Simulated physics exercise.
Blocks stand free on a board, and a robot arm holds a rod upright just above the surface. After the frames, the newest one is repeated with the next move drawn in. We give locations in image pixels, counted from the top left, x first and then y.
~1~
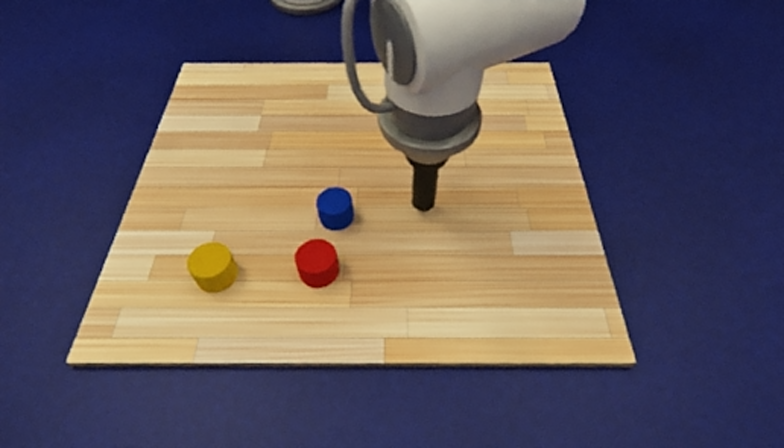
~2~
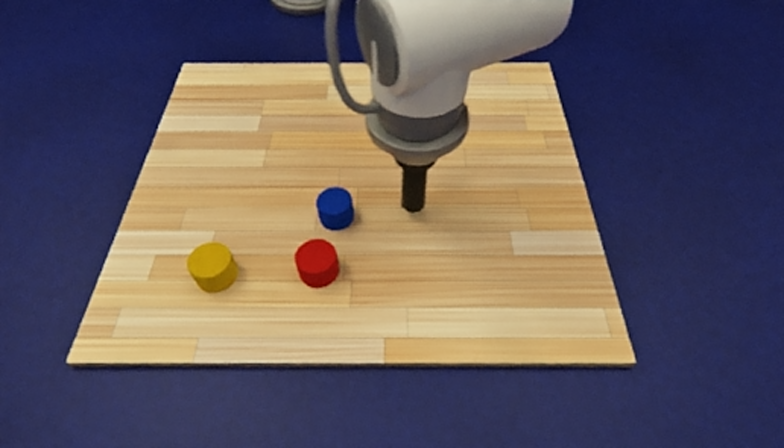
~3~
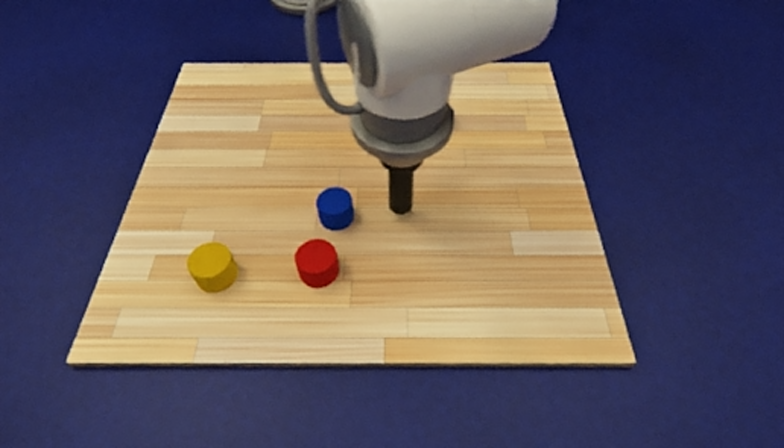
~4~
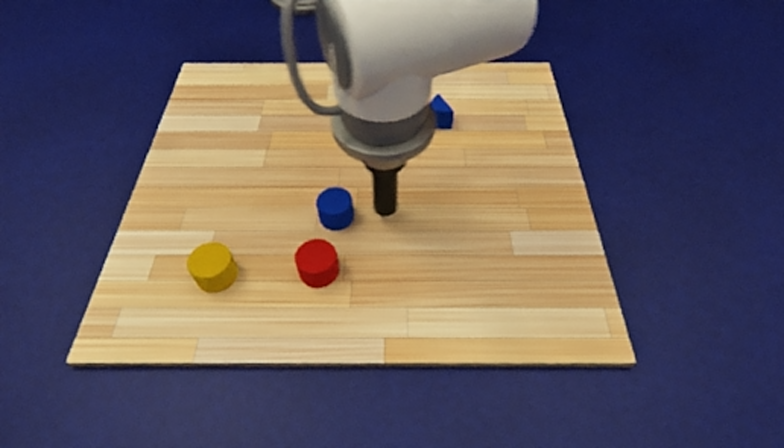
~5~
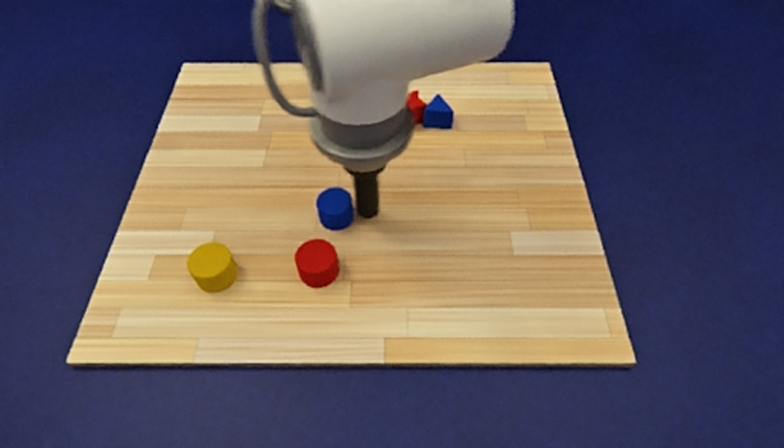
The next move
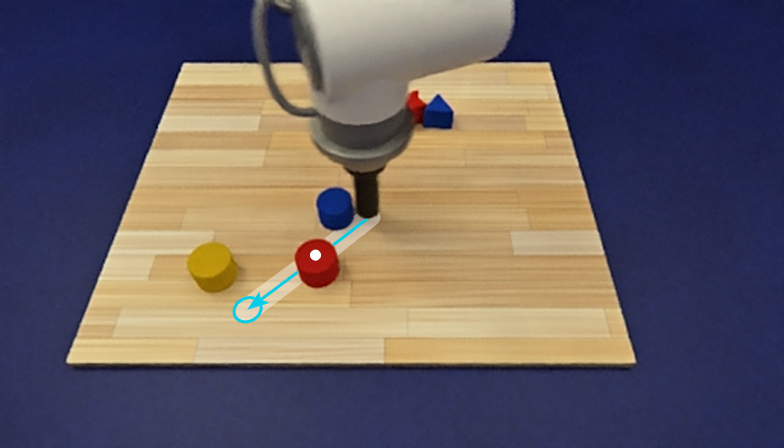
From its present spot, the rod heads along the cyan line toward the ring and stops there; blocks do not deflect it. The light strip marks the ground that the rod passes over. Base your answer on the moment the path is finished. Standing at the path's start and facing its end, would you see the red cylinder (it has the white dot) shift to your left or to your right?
It gets pushed left.
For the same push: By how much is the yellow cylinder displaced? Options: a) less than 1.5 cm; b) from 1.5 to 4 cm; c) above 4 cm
Answer: A.
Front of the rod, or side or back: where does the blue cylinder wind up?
When the path is over, you would find the blue cylinder off to the side or behind the rod.
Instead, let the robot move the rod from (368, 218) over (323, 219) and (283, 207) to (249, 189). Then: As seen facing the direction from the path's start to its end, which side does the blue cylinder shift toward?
So, looking from the first point of the path to the last, the blue cylinder moves leftwards.
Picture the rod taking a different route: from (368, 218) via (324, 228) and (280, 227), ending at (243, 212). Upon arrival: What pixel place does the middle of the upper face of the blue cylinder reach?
It ends at (262, 178).
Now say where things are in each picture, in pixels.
In the first picture, lower end of the rod at (423, 202), tops of blocks, yellow cylinder at (209, 259), red cylinder at (315, 255), blue cylinder at (334, 200).
In the second picture, rod at (413, 204), blocks as before.
In the third picture, rod at (401, 205), blocks as before.
In the fourth picture, rod at (385, 207), blocks as before.
In the fifth picture, rod at (368, 210), yellow cylinder at (209, 259), red cylinder at (315, 255), blue cylinder at (334, 200).
The drawn path runs straight from (368, 218) to (248, 310); the dot is on the red cylinder.
The first path, step by step. One third of the way, rod at (330, 239); blue cylinder at (320, 204).
Two thirds of the way, rod at (289, 269); red cylinder at (293, 291); blue cylinder at (320, 204).
At the end, rod at (244, 303); yellow cylinder not moved; red cylinder at (289, 298); blue cylinder at (320, 204).
